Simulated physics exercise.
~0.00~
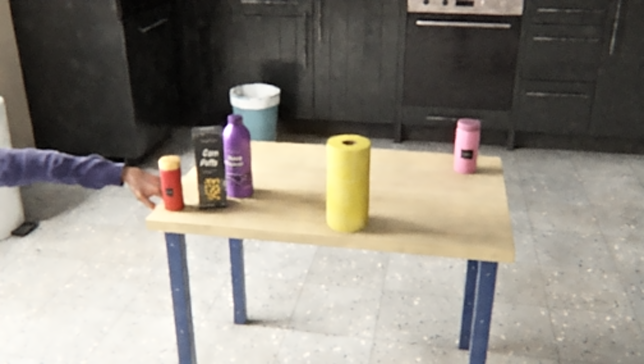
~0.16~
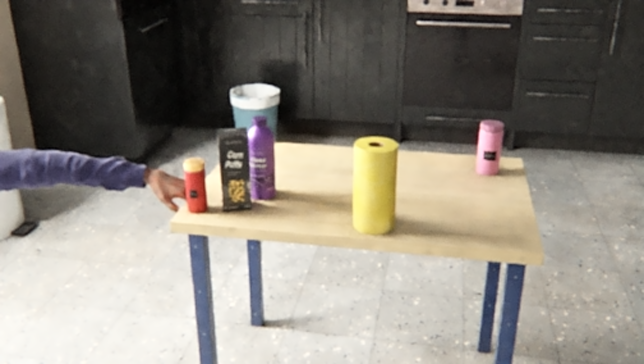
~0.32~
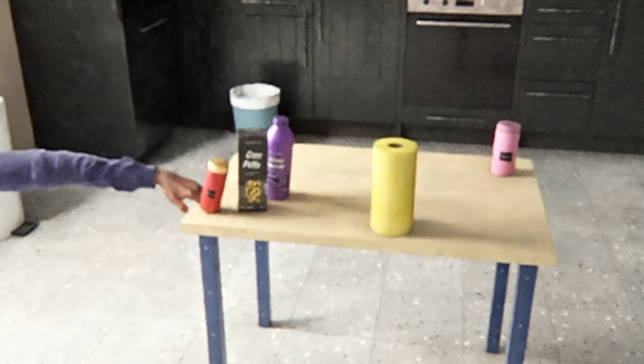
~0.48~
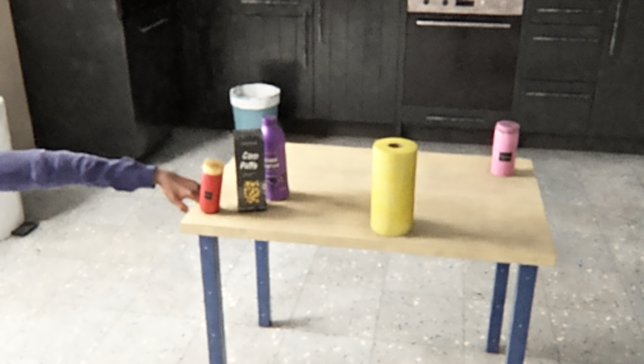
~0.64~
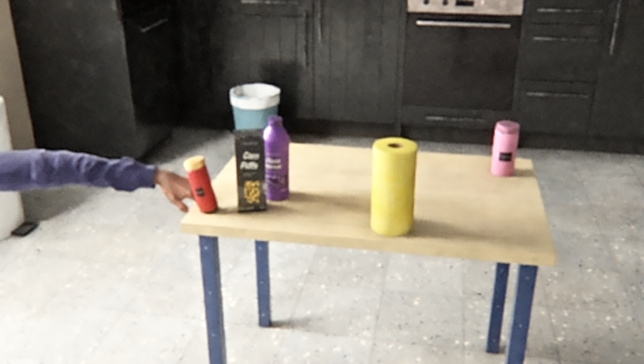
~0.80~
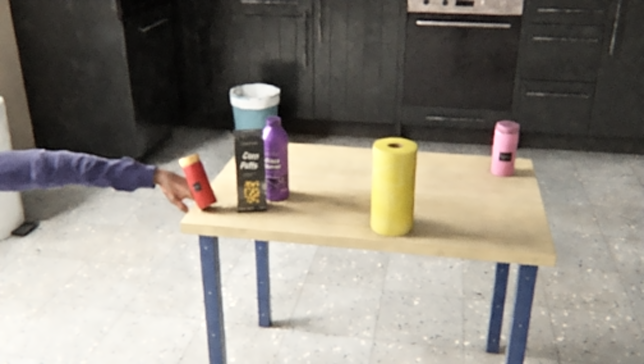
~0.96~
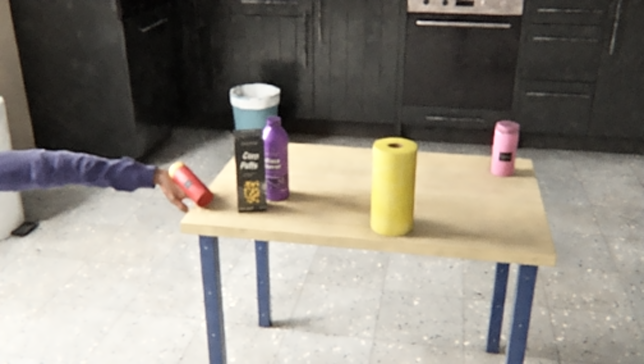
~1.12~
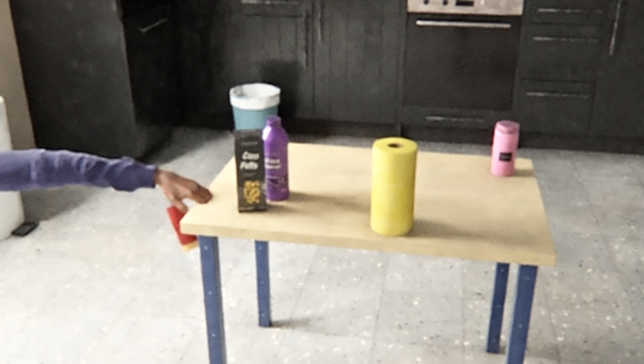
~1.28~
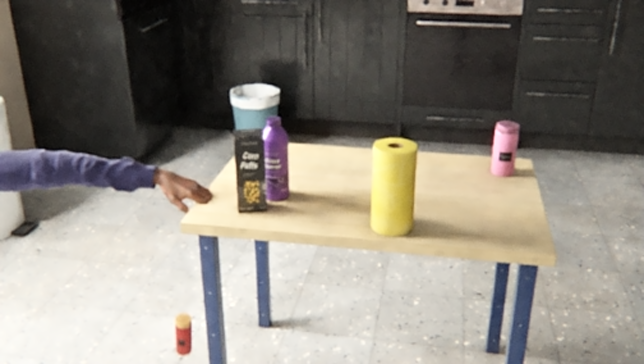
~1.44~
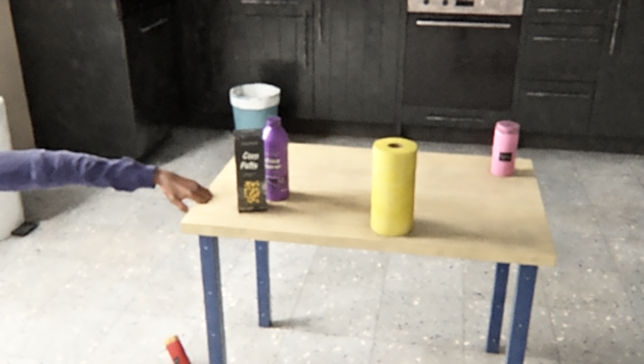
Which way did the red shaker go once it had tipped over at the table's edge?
It went down, dropping off the left end of the table toward the floor.
